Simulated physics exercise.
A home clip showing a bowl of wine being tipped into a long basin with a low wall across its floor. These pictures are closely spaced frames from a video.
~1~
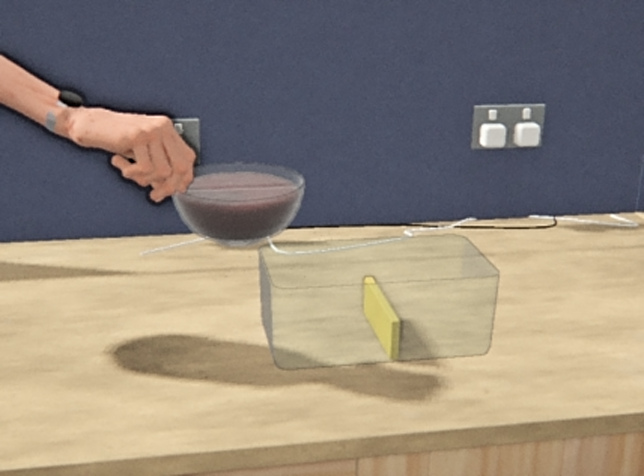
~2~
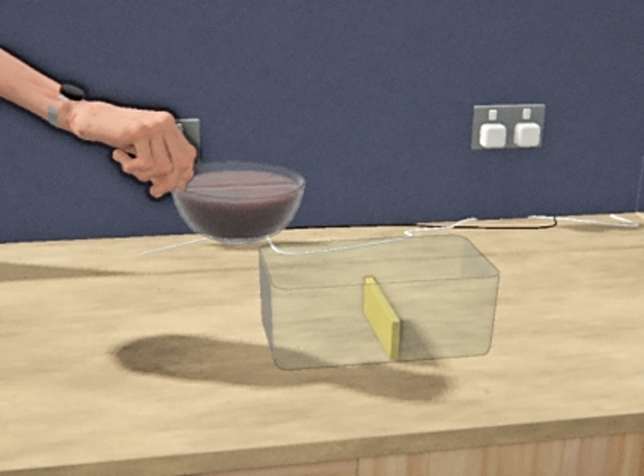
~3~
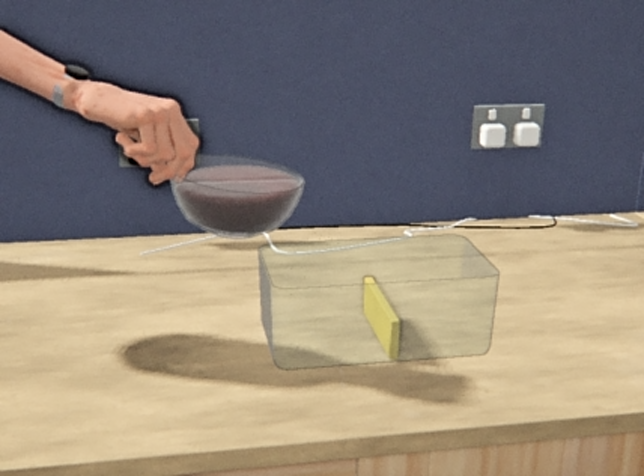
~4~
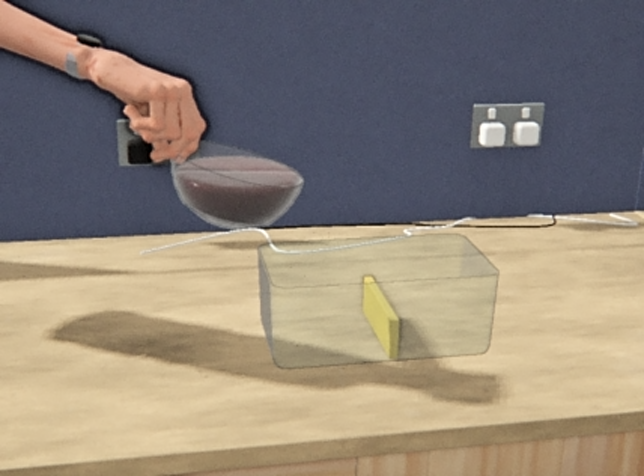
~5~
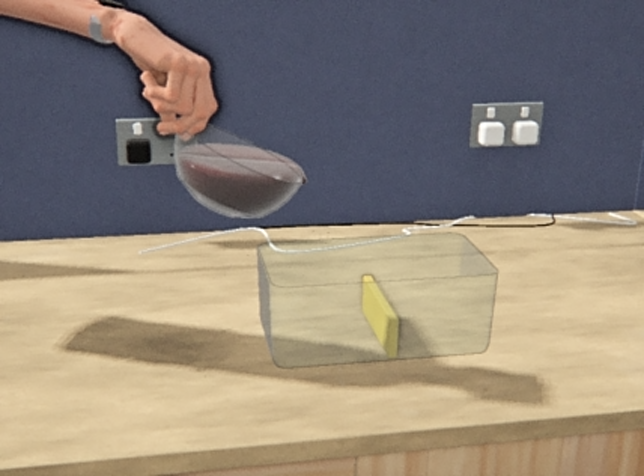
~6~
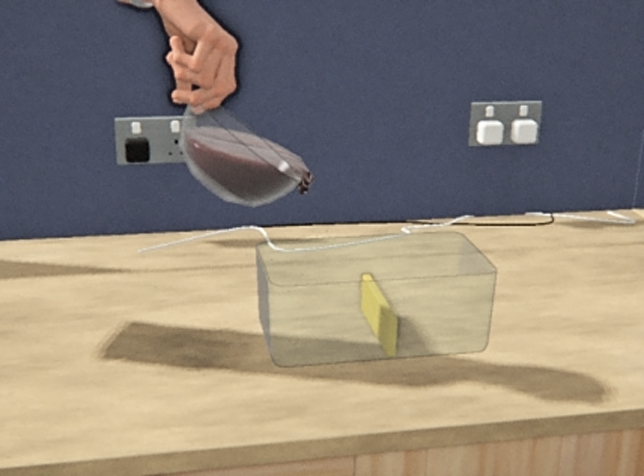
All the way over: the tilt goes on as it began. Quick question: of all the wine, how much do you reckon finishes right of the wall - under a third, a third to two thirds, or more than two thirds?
I'd say a third to two thirds.
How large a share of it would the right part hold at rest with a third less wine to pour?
Roughly 50 in a hundred.
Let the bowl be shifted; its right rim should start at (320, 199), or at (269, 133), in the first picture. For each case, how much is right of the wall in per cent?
You'd get 65 percent from the first and 30 percent from the second.
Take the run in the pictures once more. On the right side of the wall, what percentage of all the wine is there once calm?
About 60 per cent.
A moment on, the bowl is tipped right over and 15 per cent is still to pour, 12 is left of the wall and 5 right of it.
Next, the bowl is tipped right over and 0 per cent is still to pour, 18 is left of the wall and 76 right of it.
Then the bowl is tipped right over and 1 per cent is still to pour, 21 is left of the wall and 43 right of it.
Later the bowl is tipped right over and 0 per cent is still to pour, 30 is left of the wall and 58 right of it.
Finally, 32 per cent lies left of the wall, 58 right of it and 10 outside.
